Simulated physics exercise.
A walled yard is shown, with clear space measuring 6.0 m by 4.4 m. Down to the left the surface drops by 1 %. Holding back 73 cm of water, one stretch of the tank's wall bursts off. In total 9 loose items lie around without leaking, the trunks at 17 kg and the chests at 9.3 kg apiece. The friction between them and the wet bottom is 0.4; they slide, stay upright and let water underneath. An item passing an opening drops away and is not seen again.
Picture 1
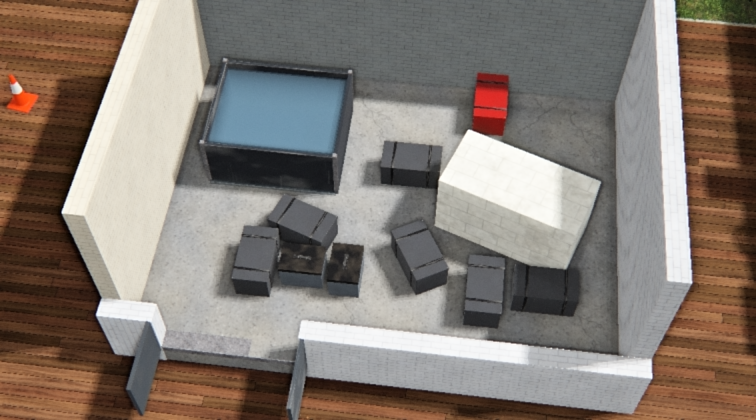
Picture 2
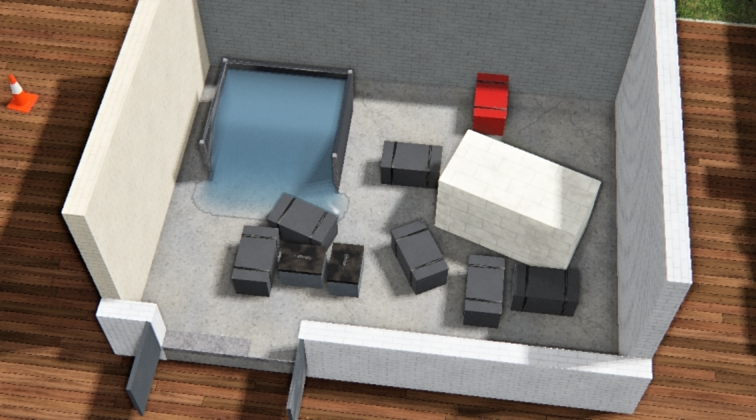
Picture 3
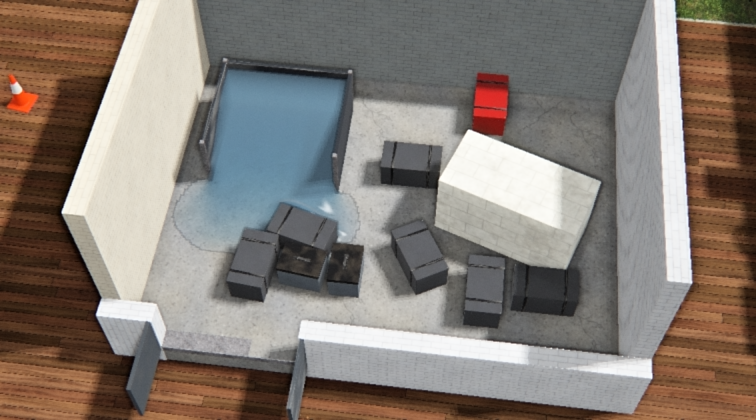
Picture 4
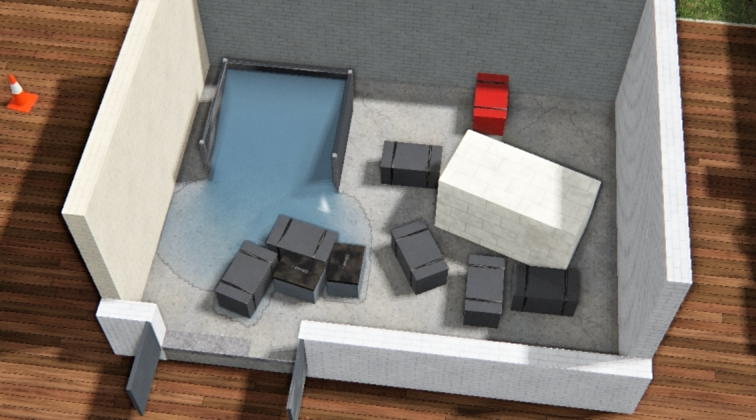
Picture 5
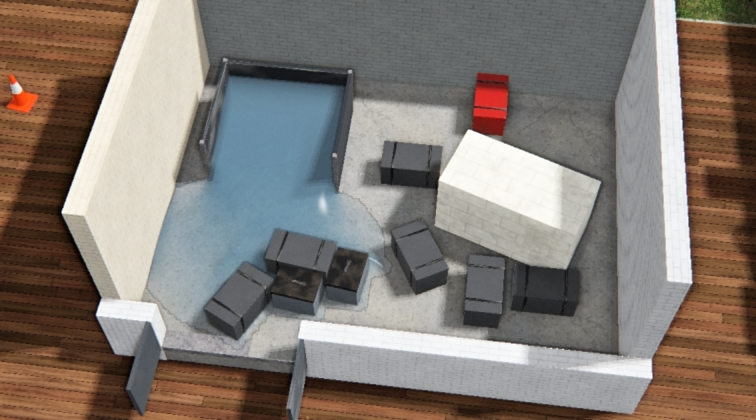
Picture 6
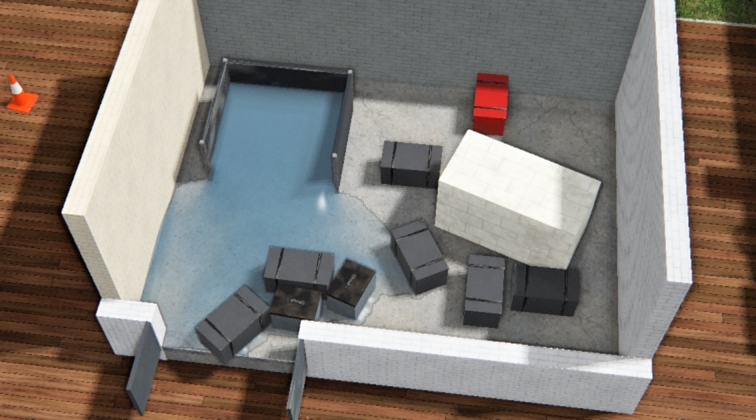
Walled yard with a tank losing its front wall, blue water spreading across the floor and pushing several dark trunks toward the viewer.
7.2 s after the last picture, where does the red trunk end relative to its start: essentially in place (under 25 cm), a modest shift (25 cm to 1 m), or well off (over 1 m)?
Essentially in place.
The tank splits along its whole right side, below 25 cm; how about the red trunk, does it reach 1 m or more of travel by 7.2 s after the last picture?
Result: The red trunk goes a long way.
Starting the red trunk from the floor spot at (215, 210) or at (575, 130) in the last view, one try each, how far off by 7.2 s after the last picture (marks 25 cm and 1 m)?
Results, in order: Borne far off, then essentially stationary.
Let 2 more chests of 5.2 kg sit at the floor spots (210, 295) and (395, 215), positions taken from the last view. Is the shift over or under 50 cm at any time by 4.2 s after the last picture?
Taking them in order, they end up greater and smaller.
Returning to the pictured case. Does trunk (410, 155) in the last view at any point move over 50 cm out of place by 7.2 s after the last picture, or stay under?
Looking at the run, it comes out shy of the mark.
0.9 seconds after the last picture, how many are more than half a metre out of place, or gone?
I make it 4.
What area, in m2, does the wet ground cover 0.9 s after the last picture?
Near 11.0 m2 in all.
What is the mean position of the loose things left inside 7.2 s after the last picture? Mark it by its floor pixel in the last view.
Centre of the remaining things: Roughly (484, 225).
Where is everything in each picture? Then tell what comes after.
The red trunk at (492, 95) rests on the ground; 2.4 m2 under water; 0 of 9 have shifted, in the first frame.
The red trunk at (492, 95), on the bottom; 3.4 m2 under water; 0 of 9 have shifted, in the second frame.
The red trunk at (492, 95) rests on the ground; water covers 4.5 m2; 2 of 9 have shifted, in the third frame.
The red trunk at (492, 95) rests on the ground; 5.9 m2 under water; 3 of 9 have shifted, in the fourth frame.
The red trunk at (492, 95) rests on the ground; water covers 7.2 m2; 4 of 9 have shifted, in the fifth frame.
The red trunk at (492, 95), on the bottom; 8.6 m2 under water; 4 of 9 have shifted, in the sixth frame.
Then, 0.9 s after the last picture the red trunk is near (492, 95), 0.0 m from its start, aground; 1 of 9 are out; 3 afloat.
Then, 2.8 s after the last picture the red trunk is near (492, 95), 0.0 m from its start, aground; 2 of 9 are out; 3 afloat.
Then, 4.8 s after the last picture the red trunk is near (492, 95), 0.0 m from its start, aground; 3 of 9 are out; 3 afloat.
Then, 7.2 s after the last picture the red trunk is near (492, 95), 0.0 m from its start, aground; 3 of 9 are out; 3 afloat.
